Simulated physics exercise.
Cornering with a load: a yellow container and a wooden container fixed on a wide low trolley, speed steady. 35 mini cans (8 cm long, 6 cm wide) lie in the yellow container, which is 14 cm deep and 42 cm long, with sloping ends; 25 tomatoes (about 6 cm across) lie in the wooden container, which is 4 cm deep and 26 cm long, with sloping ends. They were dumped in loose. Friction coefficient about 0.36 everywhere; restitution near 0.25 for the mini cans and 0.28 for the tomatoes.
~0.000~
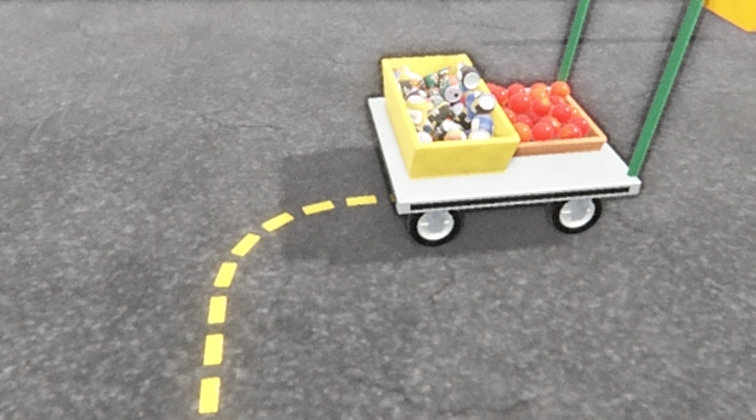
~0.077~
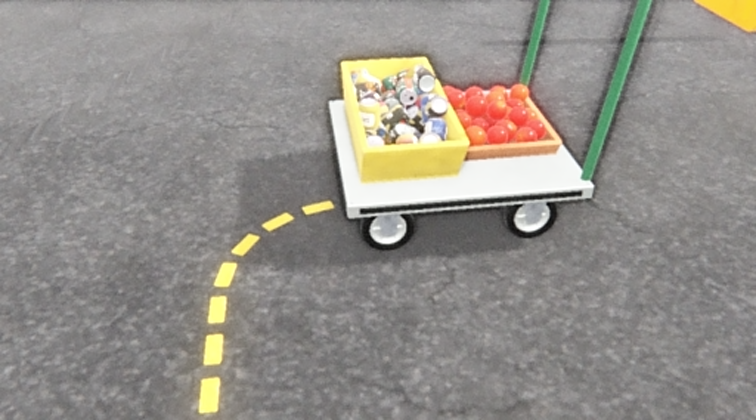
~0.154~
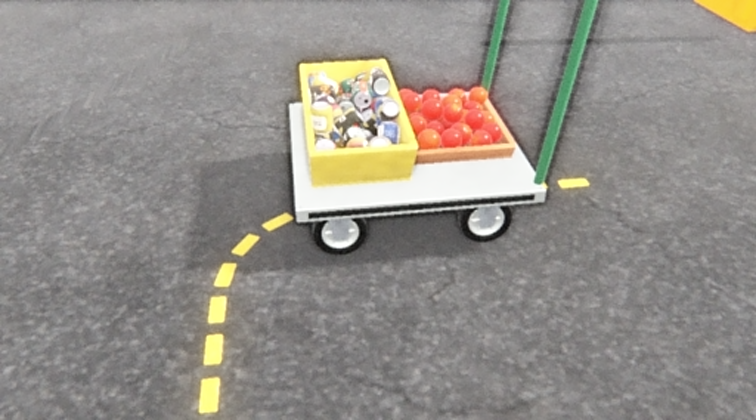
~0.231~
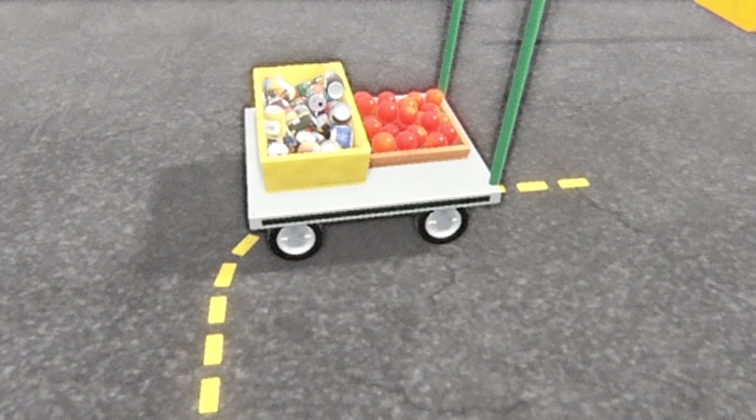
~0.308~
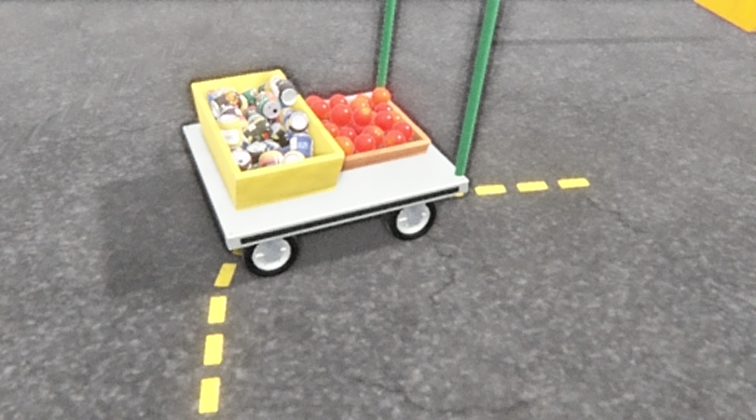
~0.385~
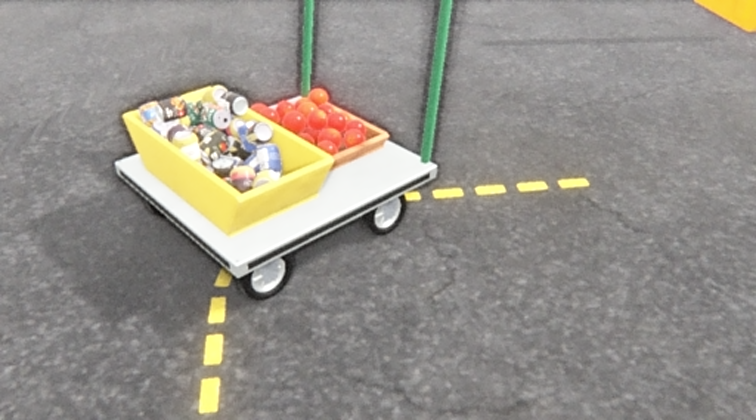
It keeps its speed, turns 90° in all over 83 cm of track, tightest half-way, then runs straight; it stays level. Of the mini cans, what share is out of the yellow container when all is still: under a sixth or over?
Under a sixth of the mini cans leave the yellow container.
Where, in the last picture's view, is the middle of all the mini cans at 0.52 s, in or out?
Near (144, 206).
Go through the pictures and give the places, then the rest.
In the first frame (each is followed by its nearest rim corner in this view, unless another is named), yellow container, (417, 144); wooden container (by its farthest rim corner), (565, 93); 0° round, 0 cm rolled; none out.
Yellow container, (365, 147); wooden container, (525, 96); 0° round, 13 cm rolled, in the second frame.
Yellow container, (312, 151); wooden container, (485, 99); 0° round, 27 cm rolled, in the third frame.
Yellow container, (263, 157); wooden container, (441, 100); 2° round, 40 cm rolled, in the fourth frame.
Yellow container, (238, 174); wooden container, (385, 98); 15° round, 54 cm rolled, in the fifth frame.
Yellow container, (239, 196); wooden container, (320, 101); 34° round, 67 cm rolled; none out, in the sixth frame.
After 0.42 s, yellow container 35 in, 0 out and wooden container 25 in, 0 out.
After 0.52 s, yellow container 34 in, 1 out and wooden container 22 in, 3 out.
After 0.66 s, yellow container 32 in, 3 out and wooden container 19 in, 6 out.
When it is over (at 1.11 s), yellow container 32 in, 3 out and wooden container 17 in, 8 out. Asked share, 3 of 35, 9 per cent.
